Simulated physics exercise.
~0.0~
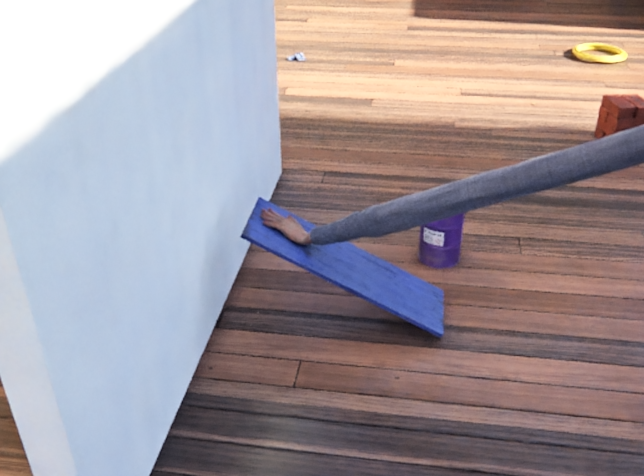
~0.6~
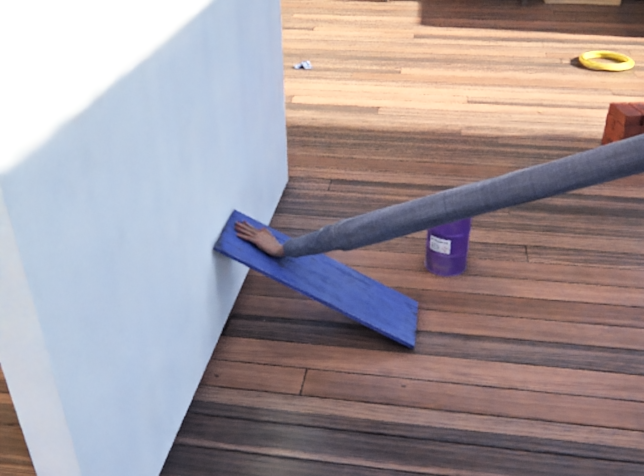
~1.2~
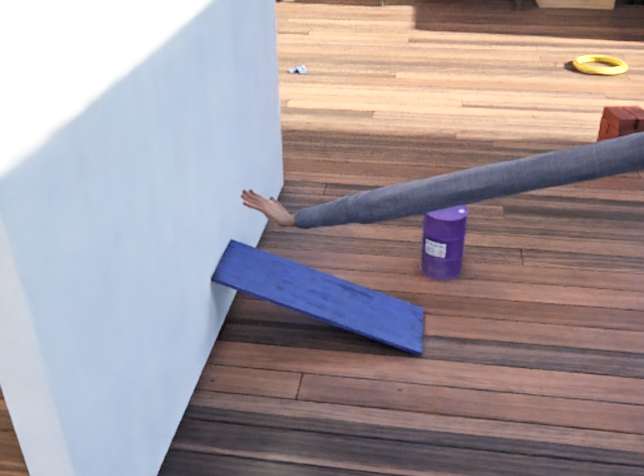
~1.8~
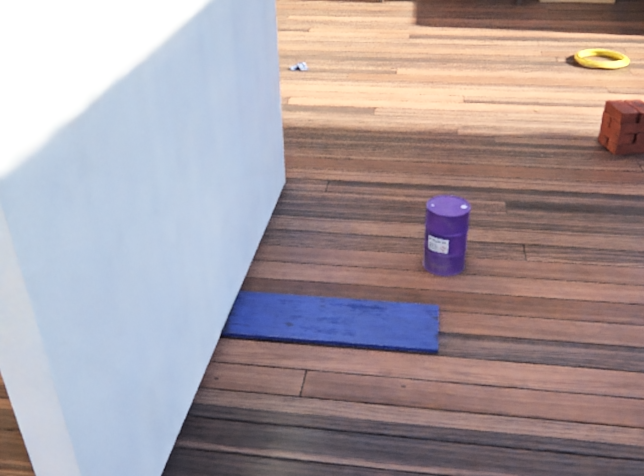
A blue board was held slanted against a white wall by a hand, which shifted it a little to the left and then let go, and the board slid down until it lay flat on the wooden deck near a purple canister.
